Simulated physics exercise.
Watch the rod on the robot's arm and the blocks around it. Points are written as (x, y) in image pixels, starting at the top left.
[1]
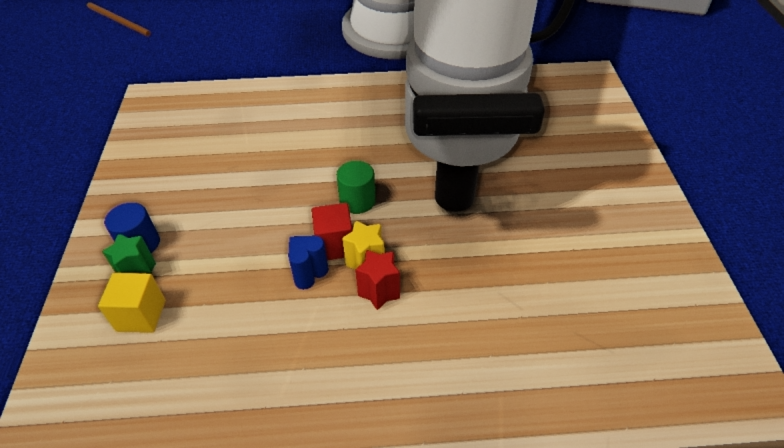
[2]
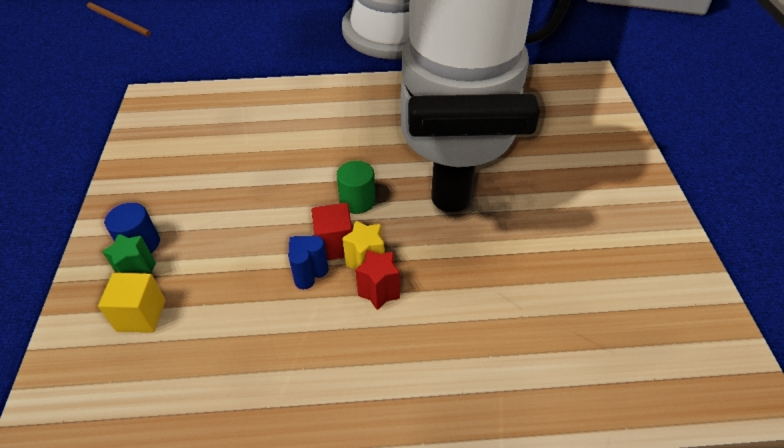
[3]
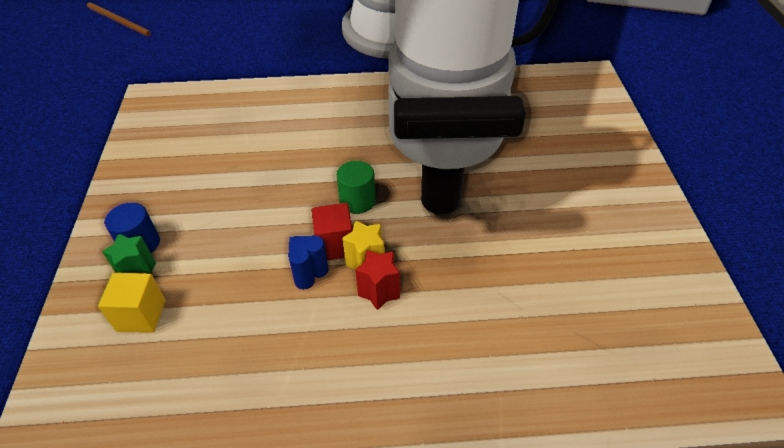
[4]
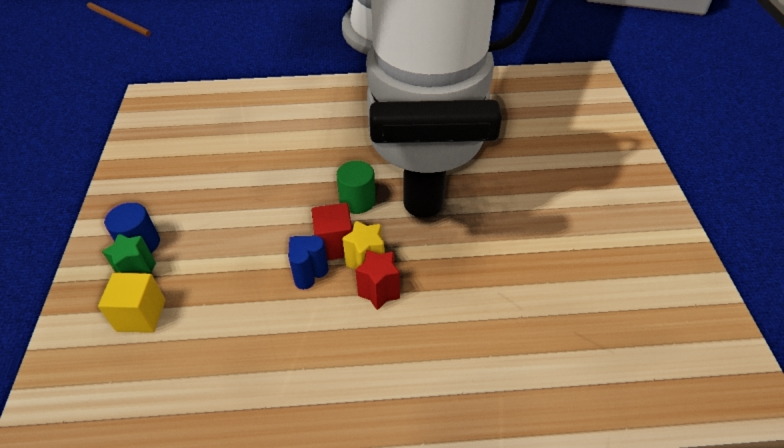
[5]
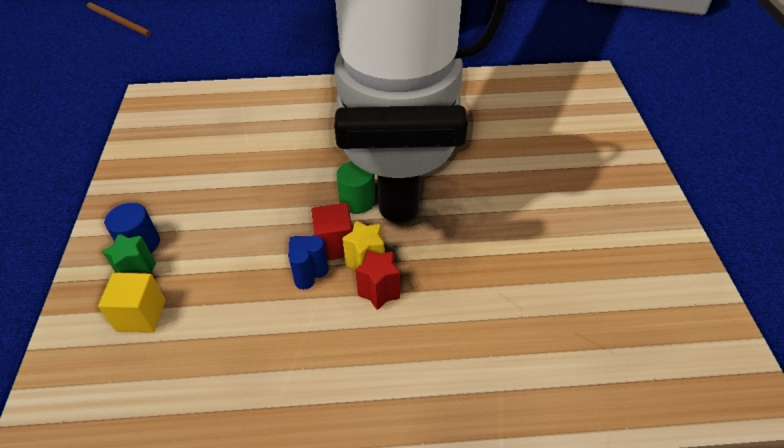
Robot arm with a black rod sliding left across a striped wooden board toward colored blocks, which all stay still.
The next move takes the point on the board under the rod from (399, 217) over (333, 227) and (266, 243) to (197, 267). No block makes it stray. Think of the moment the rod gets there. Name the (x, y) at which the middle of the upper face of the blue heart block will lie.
That would be at about pixel (299, 266).
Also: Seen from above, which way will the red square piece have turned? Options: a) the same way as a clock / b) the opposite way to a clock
It's b.
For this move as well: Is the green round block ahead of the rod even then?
My answer is no.
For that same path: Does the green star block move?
Final answer: No.
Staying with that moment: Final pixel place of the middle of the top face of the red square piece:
If I read the scene right, the answer is (287, 240).
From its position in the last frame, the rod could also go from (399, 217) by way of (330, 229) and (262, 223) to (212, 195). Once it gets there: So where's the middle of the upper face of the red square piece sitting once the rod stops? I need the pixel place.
It should be at (297, 233) by then.
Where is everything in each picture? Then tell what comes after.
In the first frame, rod tip at (455, 198); block tops, green star block at (123, 247); blue heart block at (304, 246); red square piece at (331, 217); green round block at (355, 172); yellow star block at (364, 235).
In the second frame, rod at (451, 198); blocks unchanged.
In the third frame, rod at (441, 200); blocks unchanged.
In the fourth frame, rod at (423, 203); blocks unchanged.
In the fifth frame, rod at (399, 208); green star block at (123, 247); blue heart block at (304, 246); red square piece at (331, 217); green round block at (355, 172); yellow star block at (364, 235).
What follows on the original path. One third of the way, rod at (330, 218); blue heart block at (299, 256), turned 25° clockwise; red square piece at (311, 229), turned 50° anticlockwise; green round block at (339, 169).
Two thirds of the way, rod at (262, 234); blue heart block at (299, 266); red square piece at (287, 240), turned 100° anticlockwise; green round block at (339, 169).
At the end, rod at (193, 258); green star block in place; blue heart block at (299, 266); red square piece at (287, 240), turned 100° anticlockwise; green round block at (339, 169); yellow star block in place.
